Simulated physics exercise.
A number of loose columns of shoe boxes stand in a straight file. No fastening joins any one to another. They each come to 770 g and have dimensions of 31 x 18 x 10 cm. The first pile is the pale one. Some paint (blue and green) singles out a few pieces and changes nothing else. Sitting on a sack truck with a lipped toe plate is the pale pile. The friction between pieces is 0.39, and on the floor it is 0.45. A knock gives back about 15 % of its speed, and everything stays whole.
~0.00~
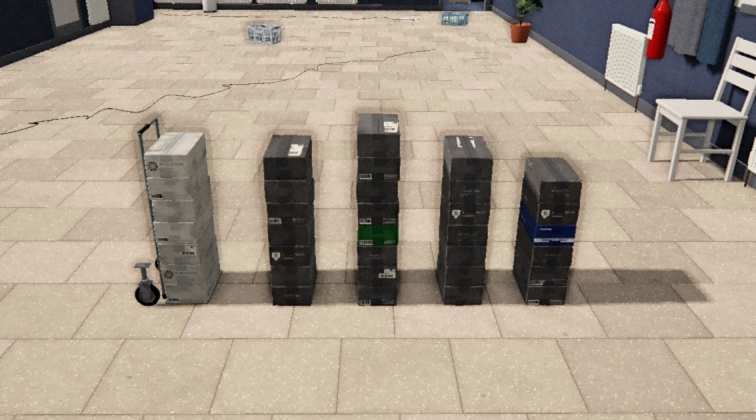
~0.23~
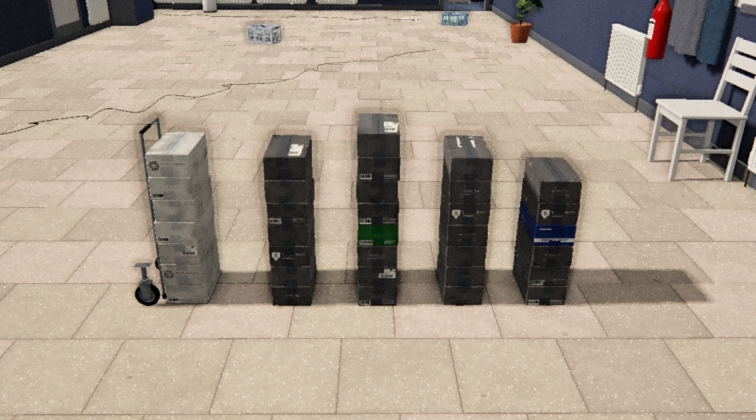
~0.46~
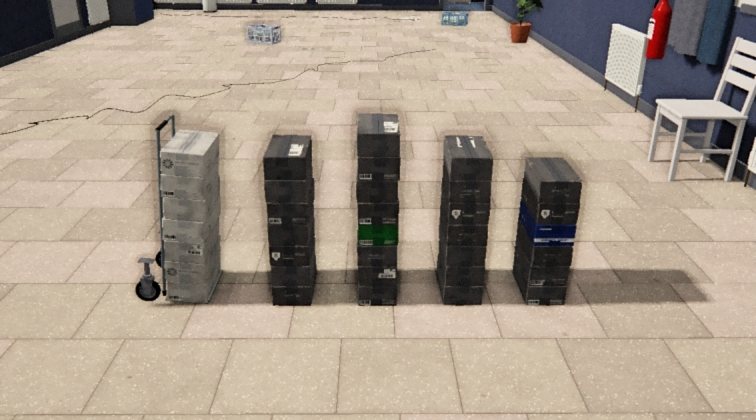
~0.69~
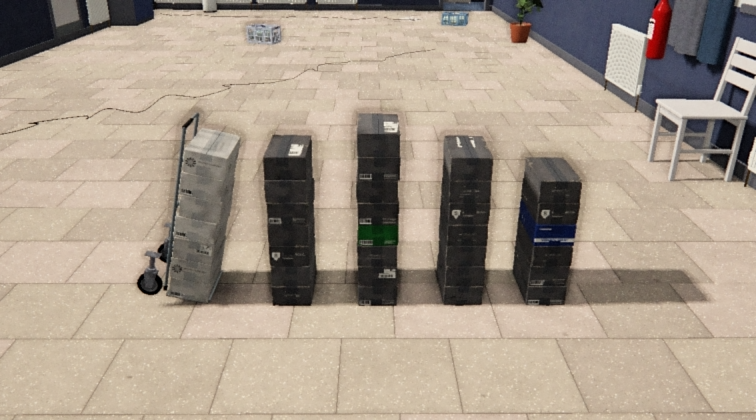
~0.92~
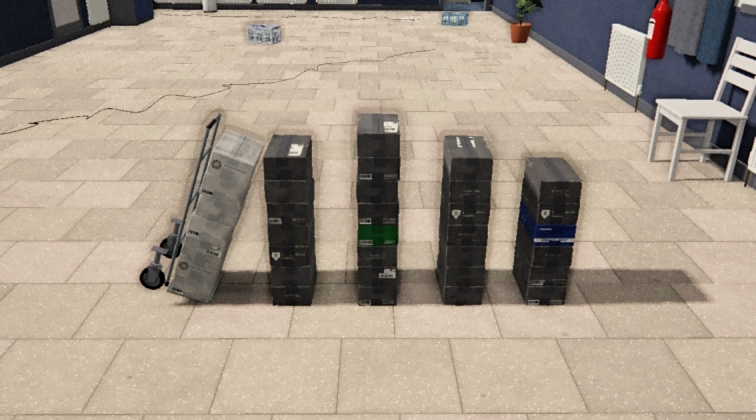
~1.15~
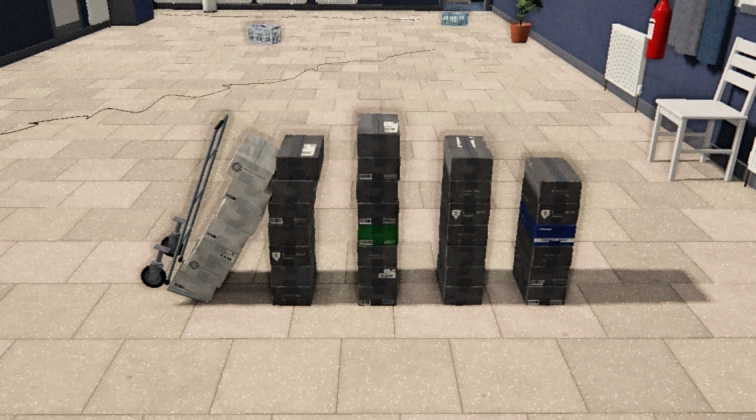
On a tiled floor, a hand truck tilts rightward, leaning its pale stack of boxes against the first of four dark stacks.
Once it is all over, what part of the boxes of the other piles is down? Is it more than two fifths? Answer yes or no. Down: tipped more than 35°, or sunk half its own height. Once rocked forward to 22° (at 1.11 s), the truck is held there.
Yes.
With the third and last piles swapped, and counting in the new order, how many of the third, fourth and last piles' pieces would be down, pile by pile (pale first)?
Down tally in the new order: Third = 5, fourth = 6, last = 8.
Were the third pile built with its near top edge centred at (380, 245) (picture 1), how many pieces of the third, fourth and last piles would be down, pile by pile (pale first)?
The tally would be third 0, then fourth 0, then last 0.
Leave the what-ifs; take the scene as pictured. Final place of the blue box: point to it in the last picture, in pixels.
About pixel (707, 271).
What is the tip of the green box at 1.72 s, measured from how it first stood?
It sits at about 0 degrees.
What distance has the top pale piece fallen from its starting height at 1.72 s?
Roughly 10 cm.
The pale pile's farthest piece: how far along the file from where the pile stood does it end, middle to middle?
Distance: Near 85 cm.
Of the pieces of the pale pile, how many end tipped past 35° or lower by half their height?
The answer is 6 of the pale ones.
After 1.72 s, 7 of the pale pile down; none of the 28 other boxes down, 10 disturbed.
After 2.40 s, 7 of the pale pile down; 7 of the 28 other boxes down; green box leaning 22°.
After 2.90 s, 7 of the pale pile down; 18 of the 28 other boxes down; green box leaning 30°, 13 cm lower; blue box leaning 19°.
After 3.36 s, 7 of the pale pile down; 25 of the 28 other boxes down; blue box upside down; green box leaning 33°, 16 cm lower.
At rest (4.3 s), 6 of the pale pile down; 25 of the 28 other boxes down; blue box upside down; green box leaning 33°, 16 cm lower. That is 89 per cent. As the last picture would show them, middles, blue box near (707, 271), green box near (477, 252).
